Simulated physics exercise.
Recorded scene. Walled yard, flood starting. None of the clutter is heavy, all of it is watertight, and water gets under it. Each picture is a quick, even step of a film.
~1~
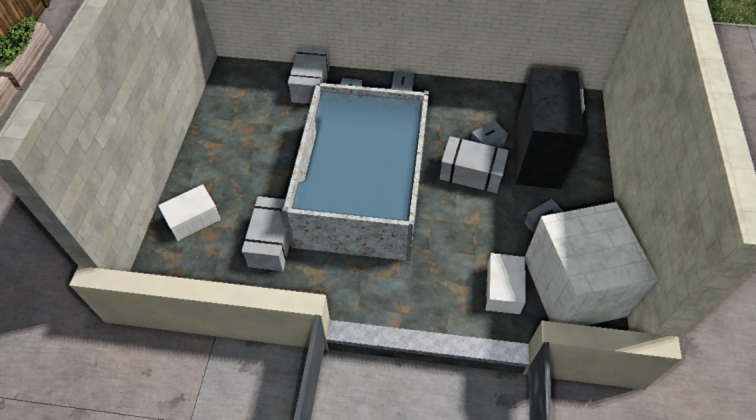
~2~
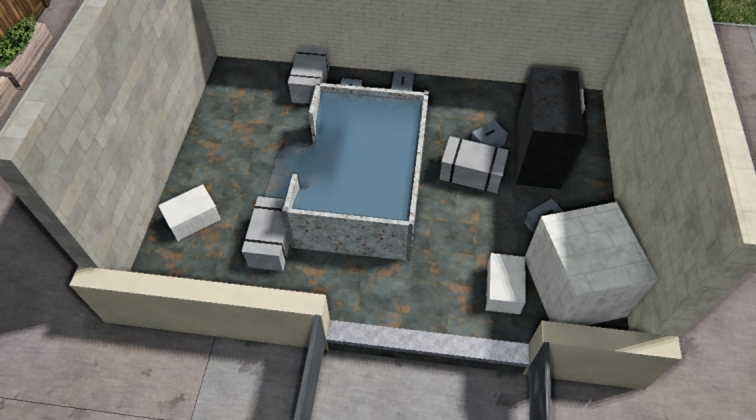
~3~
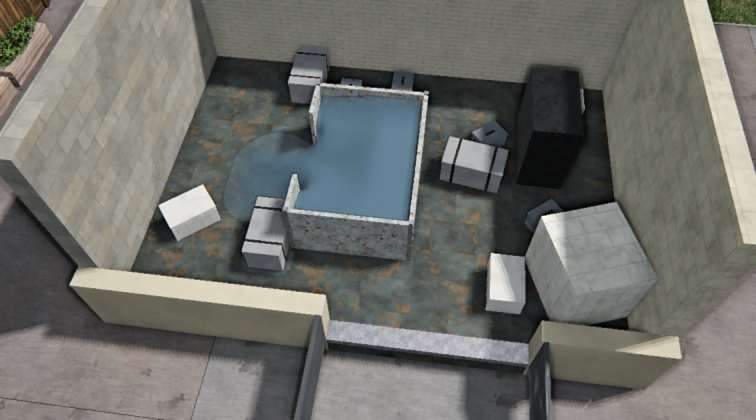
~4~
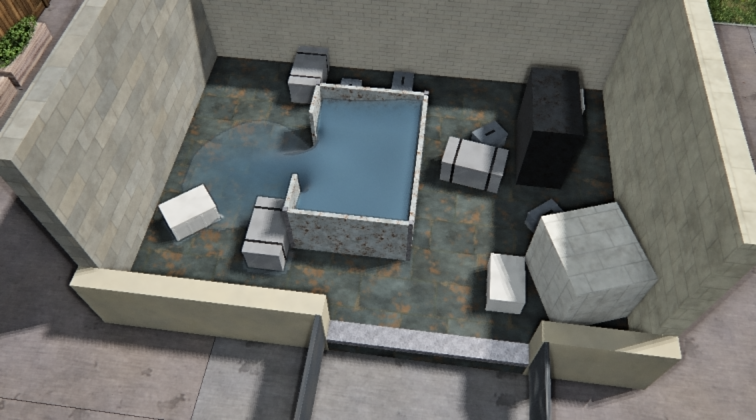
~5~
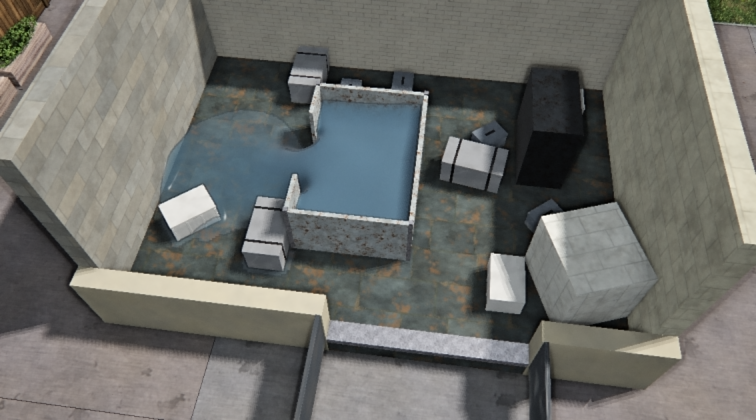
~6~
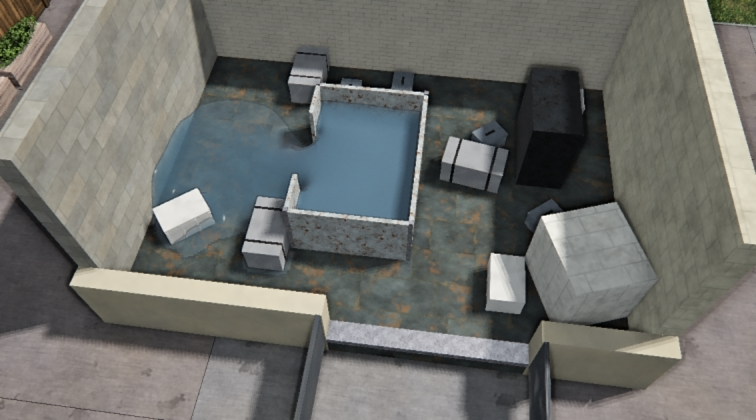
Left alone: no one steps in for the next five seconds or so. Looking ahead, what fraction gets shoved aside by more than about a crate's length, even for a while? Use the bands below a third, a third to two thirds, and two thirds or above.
It falls a third to two thirds.
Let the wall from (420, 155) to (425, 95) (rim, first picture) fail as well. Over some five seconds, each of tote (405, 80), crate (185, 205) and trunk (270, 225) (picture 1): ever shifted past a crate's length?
Outcome by item - displaced that far / short of that distance / short of that distance.
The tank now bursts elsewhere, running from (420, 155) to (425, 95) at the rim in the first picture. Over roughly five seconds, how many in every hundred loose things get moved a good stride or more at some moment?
That should be close to 80 percent.
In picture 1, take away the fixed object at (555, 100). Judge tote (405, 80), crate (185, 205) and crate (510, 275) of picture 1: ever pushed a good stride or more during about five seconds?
Result, listed order: Knocked clear / knocked clear / hardly budged.
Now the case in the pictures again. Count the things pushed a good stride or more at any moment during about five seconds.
The answer is 4.
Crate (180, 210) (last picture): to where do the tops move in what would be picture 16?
(222, 257).
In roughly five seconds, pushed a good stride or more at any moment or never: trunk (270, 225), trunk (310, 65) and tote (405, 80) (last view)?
Note, listed order - never went far / moved a long way / moved a long way.
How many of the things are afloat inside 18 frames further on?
That would be 2.
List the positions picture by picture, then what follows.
A crate at (187, 206) rests on the ground; a crate at (508, 277), on the bottom; 0 of 10 have shifted, in the first picture.
A crate at (187, 206) rests on the ground; a crate at (508, 277) rests on the ground; 0 of 10 have shifted, in the second picture.
A crate at (187, 206) rests on the ground; a crate at (508, 277), on the bottom; 0 of 10 have shifted, in the third picture.
A crate at (187, 206), on the bottom; a crate at (508, 277), on the bottom; 0 of 10 have shifted, in the fourth picture.
A crate at (187, 206), on the bottom; a crate at (508, 277) rests on the ground; 0 of 10 have shifted, in the fifth picture.
A crate at (181, 209) rests on the ground, close to its start; a crate at (508, 277) rests on the ground; 1 of 10 have shifted, in the sixth picture.
A moment on, 1 of 10 are well off their spots; 0 afloat.
Next, 1 of 10 are well off their spots; 0 afloat.
Later, 3 of 10 are well off their spots; 2 afloat.
In the end, 4 of 10 are well off their spots, and 4 have been at some point; 5 afloat.
